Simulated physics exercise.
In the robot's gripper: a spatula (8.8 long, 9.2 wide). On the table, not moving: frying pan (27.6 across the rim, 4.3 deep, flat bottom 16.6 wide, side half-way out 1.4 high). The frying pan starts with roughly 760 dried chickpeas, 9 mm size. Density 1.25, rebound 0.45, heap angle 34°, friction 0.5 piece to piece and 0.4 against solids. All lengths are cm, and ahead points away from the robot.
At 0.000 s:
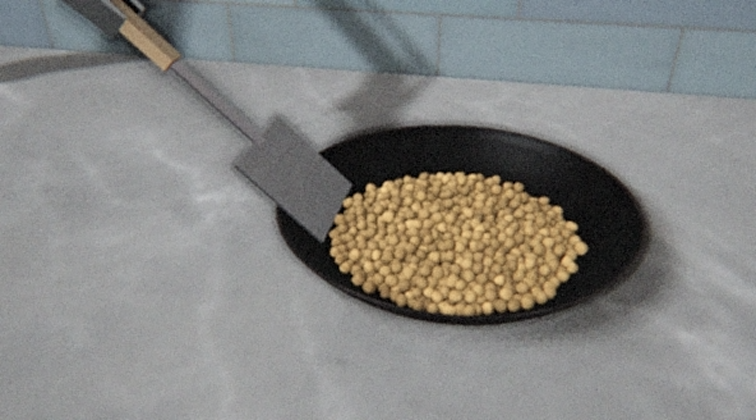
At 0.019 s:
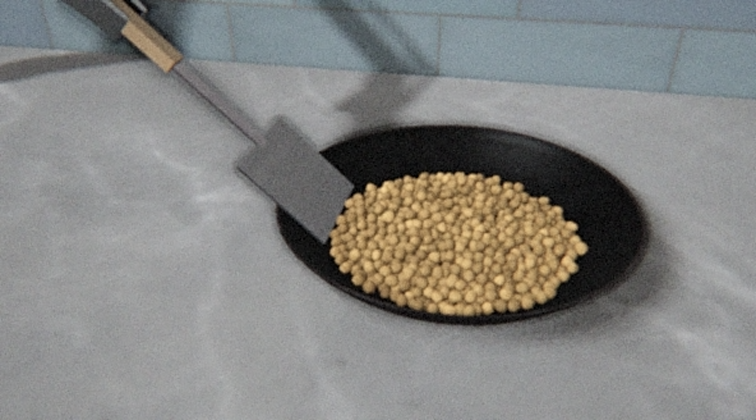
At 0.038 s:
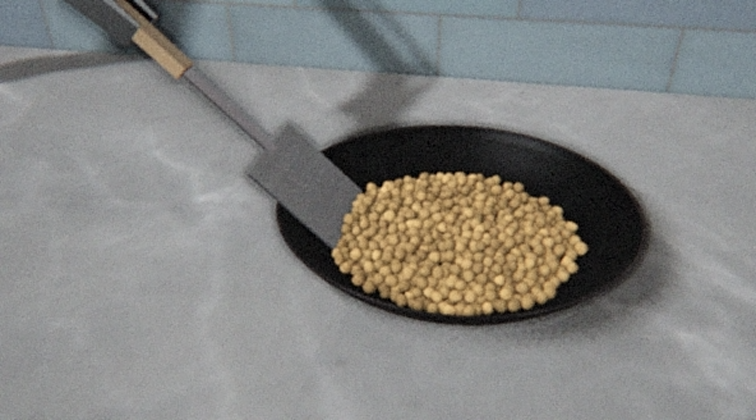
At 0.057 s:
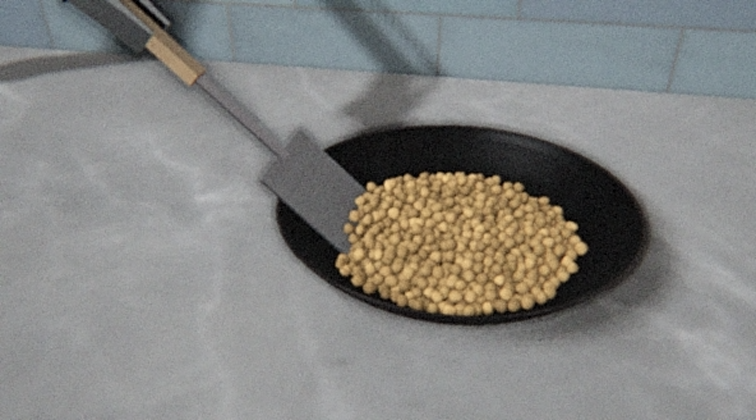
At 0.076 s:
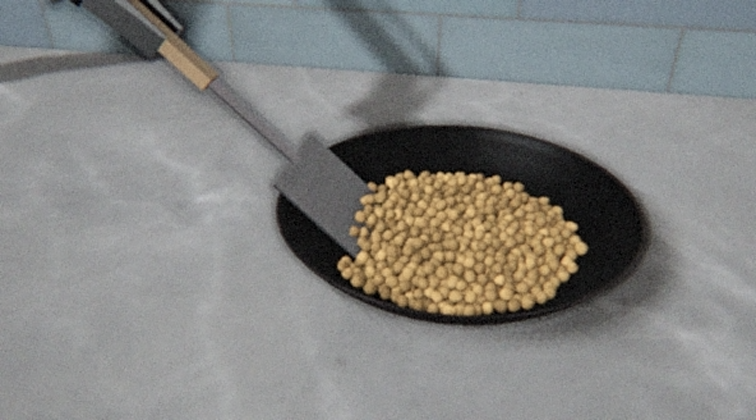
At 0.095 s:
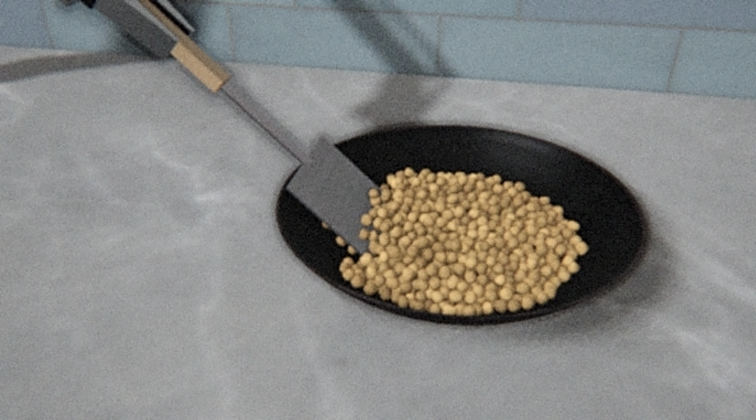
A spatula held in a robot's gripper slid slowly to the right and slightly down into a black frying pan on a gray countertop, nudging the left edge of a pile of chickpeas.
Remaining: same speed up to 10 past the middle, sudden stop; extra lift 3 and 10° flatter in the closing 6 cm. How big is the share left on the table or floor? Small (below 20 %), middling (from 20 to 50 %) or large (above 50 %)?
Answer: Small; below 20 % of the dried chickpeas finish on the table or floor.
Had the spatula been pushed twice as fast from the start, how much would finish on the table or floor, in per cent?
Then about 30 per cent.
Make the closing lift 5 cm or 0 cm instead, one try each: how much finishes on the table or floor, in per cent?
Some 10 and 15 per cent.
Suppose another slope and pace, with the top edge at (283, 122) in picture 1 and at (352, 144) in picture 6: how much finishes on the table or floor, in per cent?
About 25 per cent.
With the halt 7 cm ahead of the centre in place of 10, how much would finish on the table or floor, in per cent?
It would be near 0 per cent.
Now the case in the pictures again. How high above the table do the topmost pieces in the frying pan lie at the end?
Roughly 5.0 cm.
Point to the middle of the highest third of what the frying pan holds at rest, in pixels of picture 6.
At about (573, 235).
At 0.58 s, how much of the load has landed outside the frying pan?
Roughly 10 per cent.
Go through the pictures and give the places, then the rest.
Spatula top edge at (258, 140), sloping 43°; upper third of the load around (457, 228), from x 335 to 580, top at y 175; 764 in the frying pan, in the first picture.
Spatula top edge at (260, 141), sloping 43°; upper third of the load around (457, 228), from x 335 to 580, top at y 175, in the second picture.
Spatula top edge at (269, 147), sloping 43°; upper third of the load around (455, 227), from x 335 to 580, top at y 175, in the third picture.
Spatula top edge at (281, 153), sloping 43°; upper third of the load around (451, 225), from x 340 to 580, top at y 175, in the fourth picture.
Spatula top edge at (293, 158), sloping 43°; upper third of the load around (446, 224), from x 340 to 580, top at y 175, in the fifth picture.
Spatula top edge at (305, 160), sloping 43°; upper third of the load around (450, 223), from x 330 to 580, top at y 175; 764 in the frying pan, in the sixth picture.
After 0.21 s, sloping 43°, highest piece 4 above the table; 764 in the frying pan.
After 0.32 s, sloping 40°, highest piece 5 above the table; 764 in the frying pan.
After 0.58 s, sloping 33°, highest piece 6 above the table; 662 in the frying pan, 95 on the table or floor, 7 on the blade or in flight.
After 1.63 s, sloping 33°, highest piece 5 above the table; 662 in the frying pan, 102 on the table or floor.
At rest, 662 in the frying pan, 102 on the table or floor. That is 13 % on the table or floor.
